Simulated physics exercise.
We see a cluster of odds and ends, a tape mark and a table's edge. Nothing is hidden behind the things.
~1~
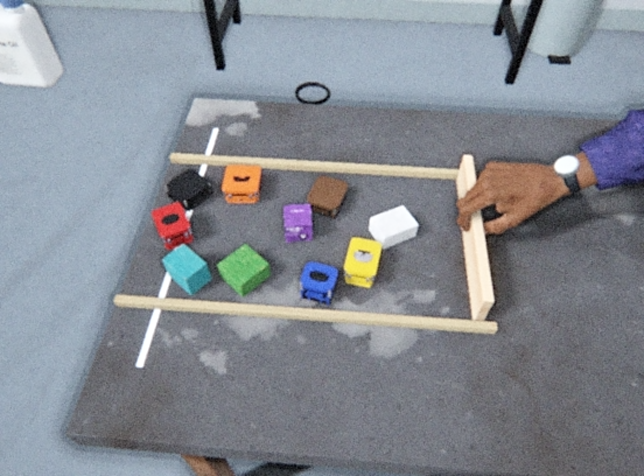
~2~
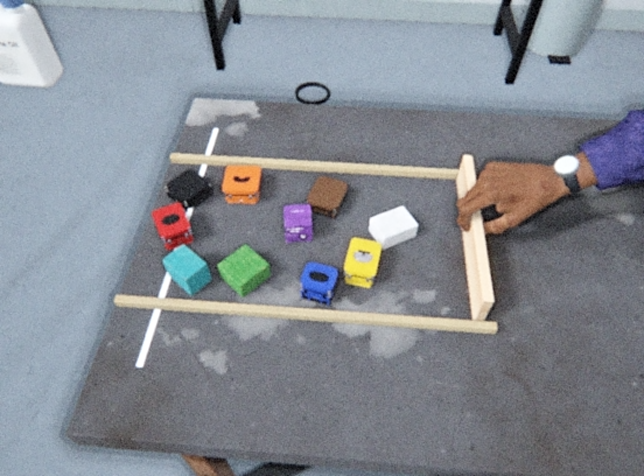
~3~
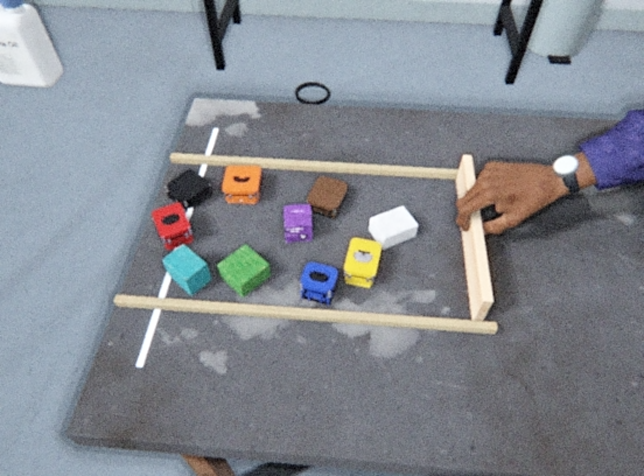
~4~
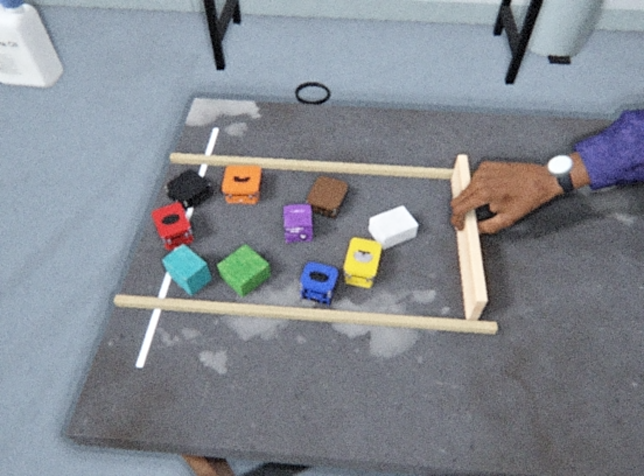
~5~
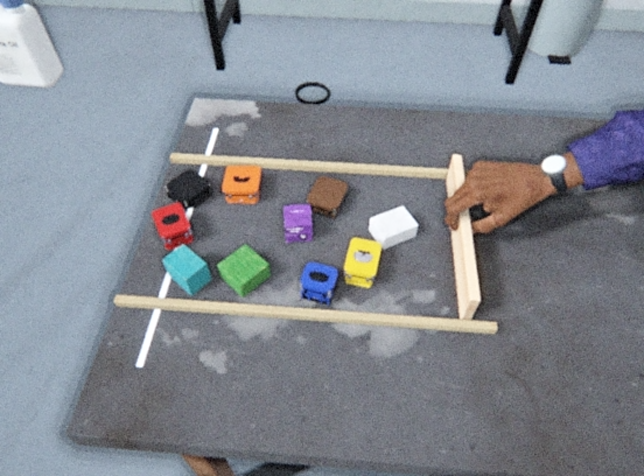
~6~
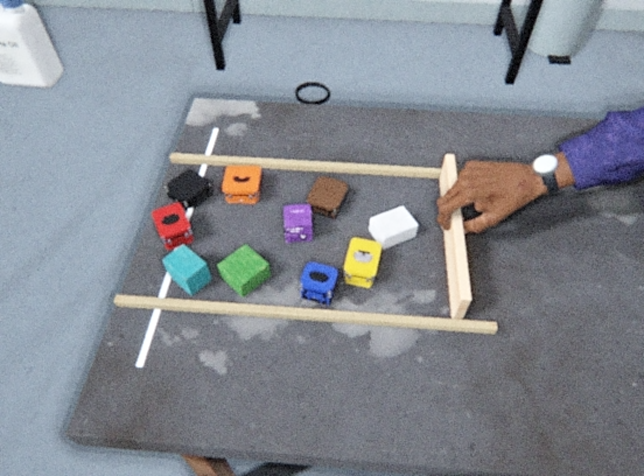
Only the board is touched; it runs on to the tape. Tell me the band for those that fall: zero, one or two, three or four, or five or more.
Outcome: The number that fall off is five or more.
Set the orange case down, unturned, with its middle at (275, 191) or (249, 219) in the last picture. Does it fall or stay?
The orange case falls; falls.
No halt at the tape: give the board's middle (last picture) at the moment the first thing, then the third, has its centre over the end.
At (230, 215) for the first, at (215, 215) for the third.
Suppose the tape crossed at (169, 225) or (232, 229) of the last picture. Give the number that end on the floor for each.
In that order 6 and 0.
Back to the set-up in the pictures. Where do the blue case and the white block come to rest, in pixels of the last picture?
The blue case stops around (149, 280); the white block around (169, 207).
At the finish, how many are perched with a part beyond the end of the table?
That would be 0.
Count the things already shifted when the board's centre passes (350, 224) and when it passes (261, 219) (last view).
The counts are 5 and 9.
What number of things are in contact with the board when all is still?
4 of them.
Soon after, none off yet; red case at rest near (173, 227); black case at rest near (190, 191); turquoise block at rest near (188, 270).
In the end, the number that fall off is five or more; gone, purple box, green block, orange case, turquoise block, black case and red case.
